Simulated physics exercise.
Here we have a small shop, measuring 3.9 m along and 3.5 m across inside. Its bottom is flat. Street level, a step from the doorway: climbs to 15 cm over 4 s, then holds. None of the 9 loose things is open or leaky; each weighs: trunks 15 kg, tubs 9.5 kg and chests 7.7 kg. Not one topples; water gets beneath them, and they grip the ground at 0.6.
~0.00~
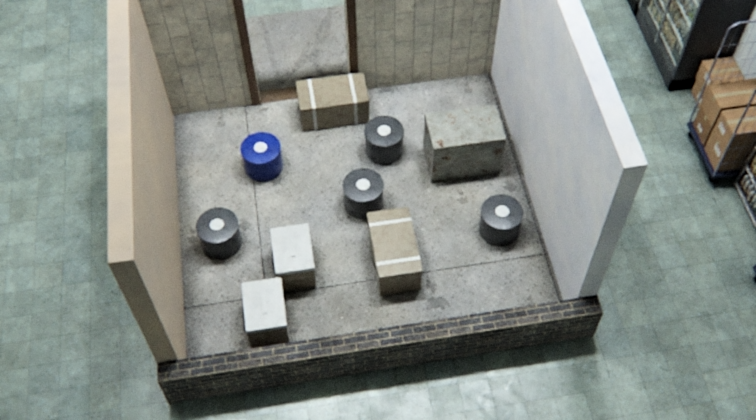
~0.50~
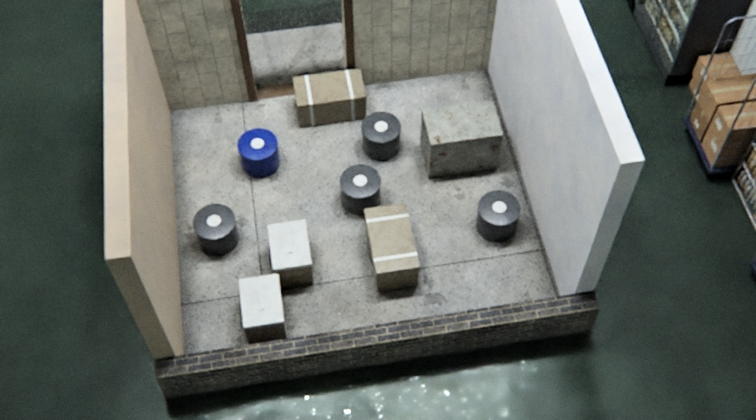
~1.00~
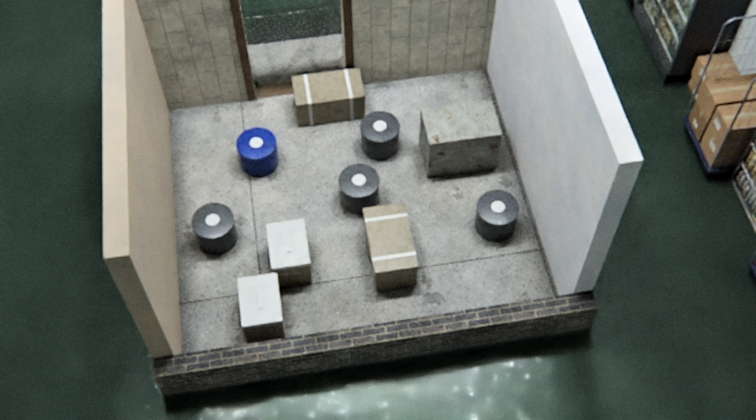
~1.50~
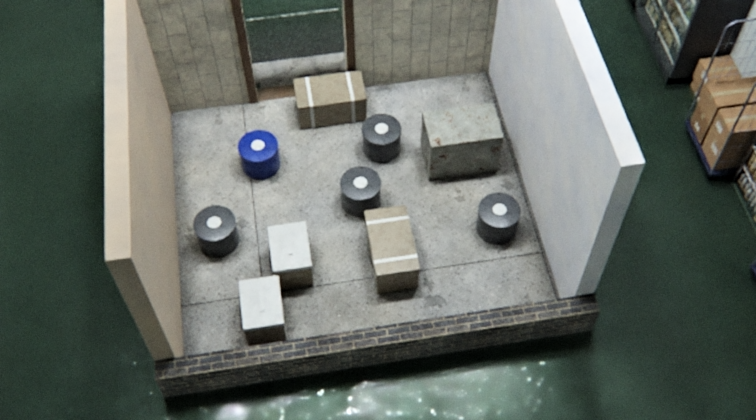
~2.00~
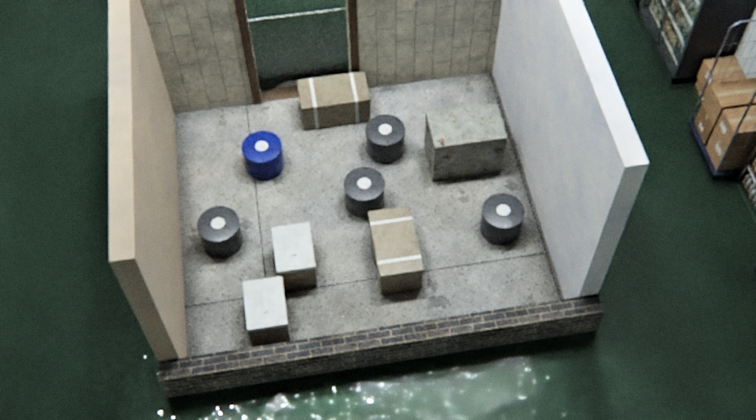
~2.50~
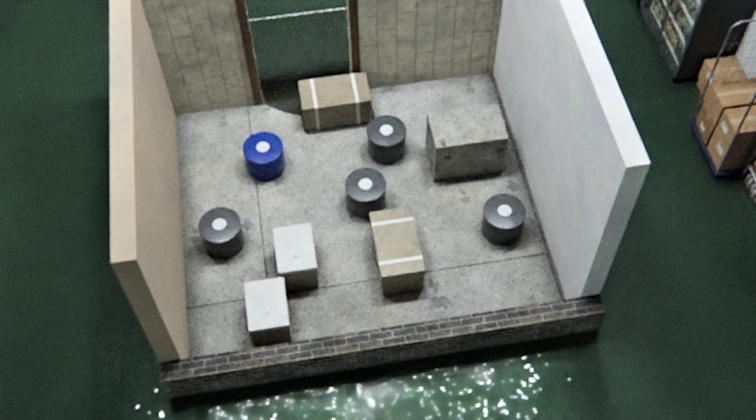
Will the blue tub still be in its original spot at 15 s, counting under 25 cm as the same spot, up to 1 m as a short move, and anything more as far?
No, a short move.
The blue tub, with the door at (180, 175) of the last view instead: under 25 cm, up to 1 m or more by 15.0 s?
Result for the blue tub: Large displacement.
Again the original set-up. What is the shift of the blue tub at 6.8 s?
By then it has shifted roughly 60 cm.
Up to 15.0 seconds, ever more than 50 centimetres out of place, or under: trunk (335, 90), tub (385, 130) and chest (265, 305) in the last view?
Note - in order: Farther; smaller; smaller.
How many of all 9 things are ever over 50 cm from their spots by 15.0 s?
That adds up to 7.
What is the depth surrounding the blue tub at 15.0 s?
I'd say around 6 cm.
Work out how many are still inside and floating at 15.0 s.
Total: 9.
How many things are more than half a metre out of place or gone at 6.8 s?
I count 2 of them.
After 3.5 s the blue tub is near (263, 147), 0.0 m from its start, aground; 0 afloat.
After 6.8 s the blue tub is near (228, 186), 0.6 m from its start, aground; 0 afloat.
After 11.0 s the blue tub is near (201, 196), 0.9 m from its start, afloat; 8 afloat.
After 15.0 s the blue tub is near (219, 125), 0.6 m from its start, afloat; 9 afloat.
